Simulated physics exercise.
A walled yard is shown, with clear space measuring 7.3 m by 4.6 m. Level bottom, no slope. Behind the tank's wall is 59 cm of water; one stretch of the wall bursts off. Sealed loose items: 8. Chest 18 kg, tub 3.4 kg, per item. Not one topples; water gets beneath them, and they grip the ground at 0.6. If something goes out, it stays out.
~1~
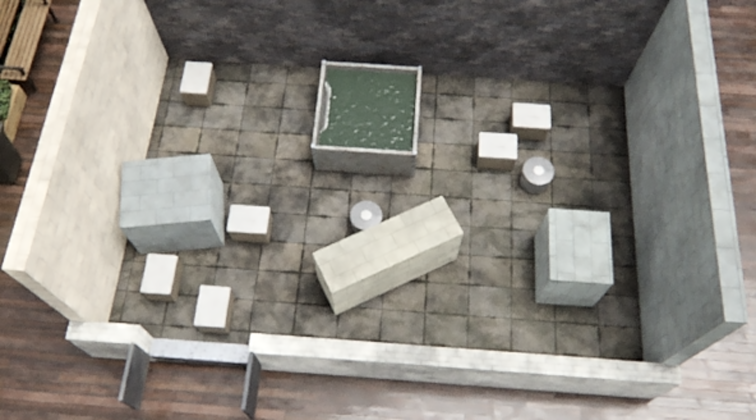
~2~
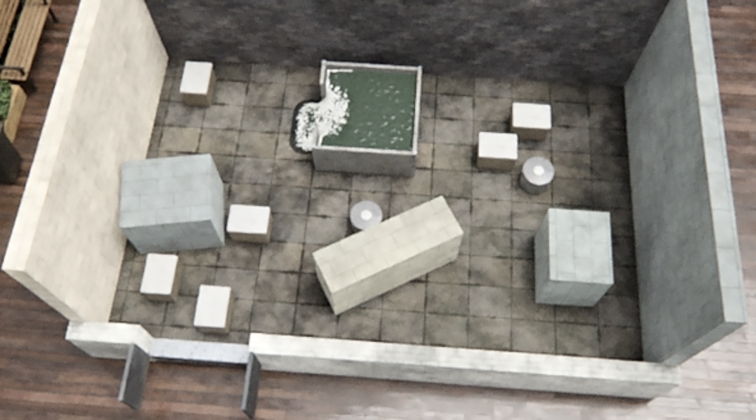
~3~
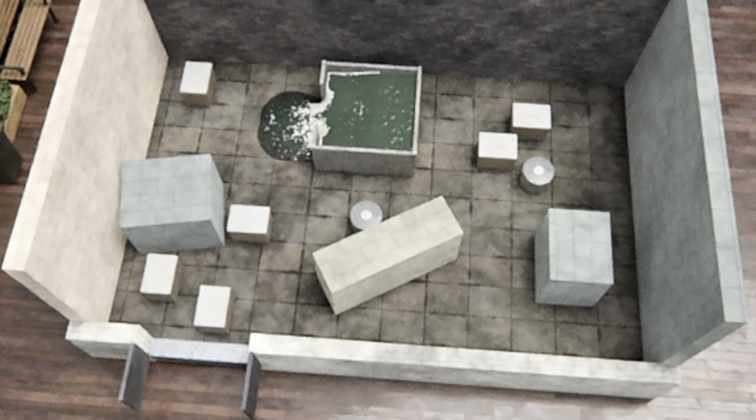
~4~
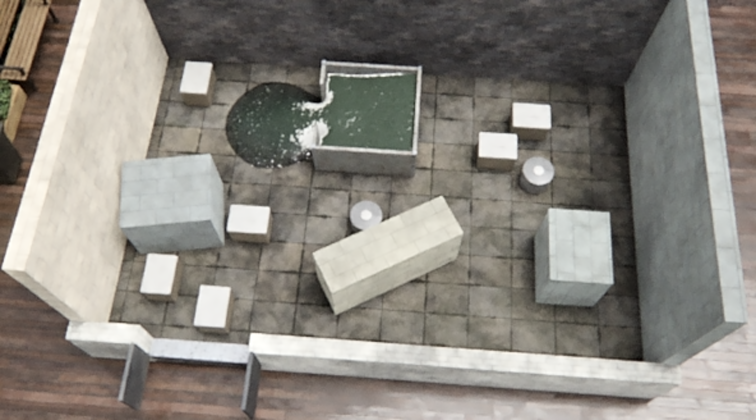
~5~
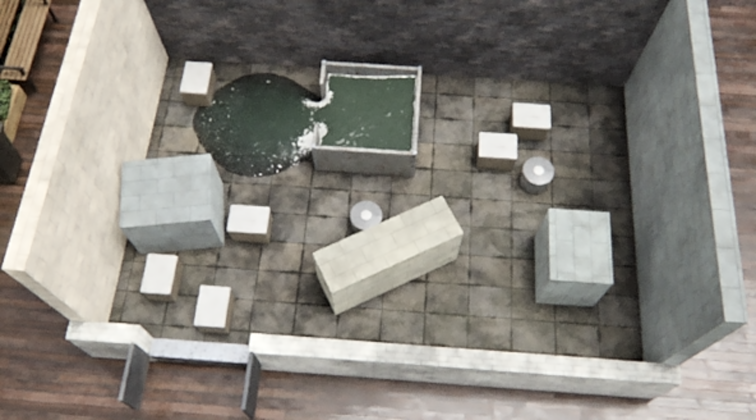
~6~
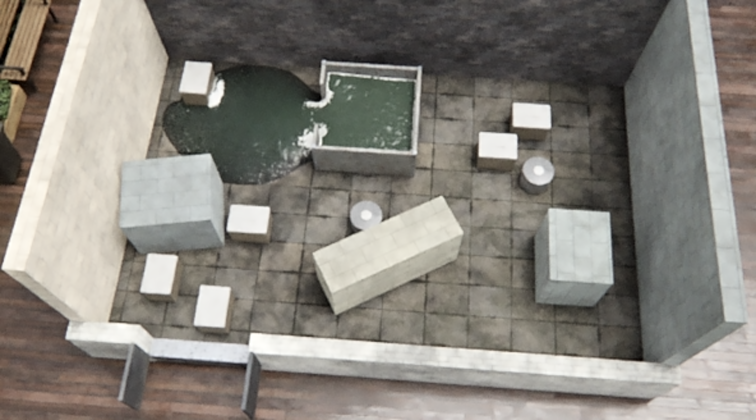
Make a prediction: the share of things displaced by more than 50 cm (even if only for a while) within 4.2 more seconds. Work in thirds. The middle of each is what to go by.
The share is less than one third.
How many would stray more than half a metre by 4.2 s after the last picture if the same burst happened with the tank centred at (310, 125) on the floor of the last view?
1.
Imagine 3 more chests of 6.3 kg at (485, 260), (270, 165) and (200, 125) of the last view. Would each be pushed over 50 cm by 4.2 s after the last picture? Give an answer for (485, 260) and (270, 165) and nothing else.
Result, in sequence: Not exceeded / exceeded.
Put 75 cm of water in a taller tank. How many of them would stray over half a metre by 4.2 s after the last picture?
So the tally would be 3.
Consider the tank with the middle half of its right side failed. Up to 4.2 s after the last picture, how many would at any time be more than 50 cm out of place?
In that case the number is 3.
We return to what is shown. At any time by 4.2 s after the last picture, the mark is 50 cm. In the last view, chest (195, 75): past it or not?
Answer: Over.
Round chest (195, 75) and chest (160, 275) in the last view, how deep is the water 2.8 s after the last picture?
About 16 and 1 cm.
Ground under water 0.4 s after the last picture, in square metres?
About 7.5 m2 is covered.
Then, 0.4 s after the last picture 0 of 8 are over 50 cm from their spots; 0 afloat.
Then, 1.5 s after the last picture 0 of 8 are over 50 cm from their spots; 1 afloat.
Then, 2.8 s after the last picture 1 of 8 are over 50 cm from their spots; 1 afloat.
Then, 4.2 s after the last picture 1 of 8 are over 50 cm from their spots, and 1 have been at some point; 2 afloat.
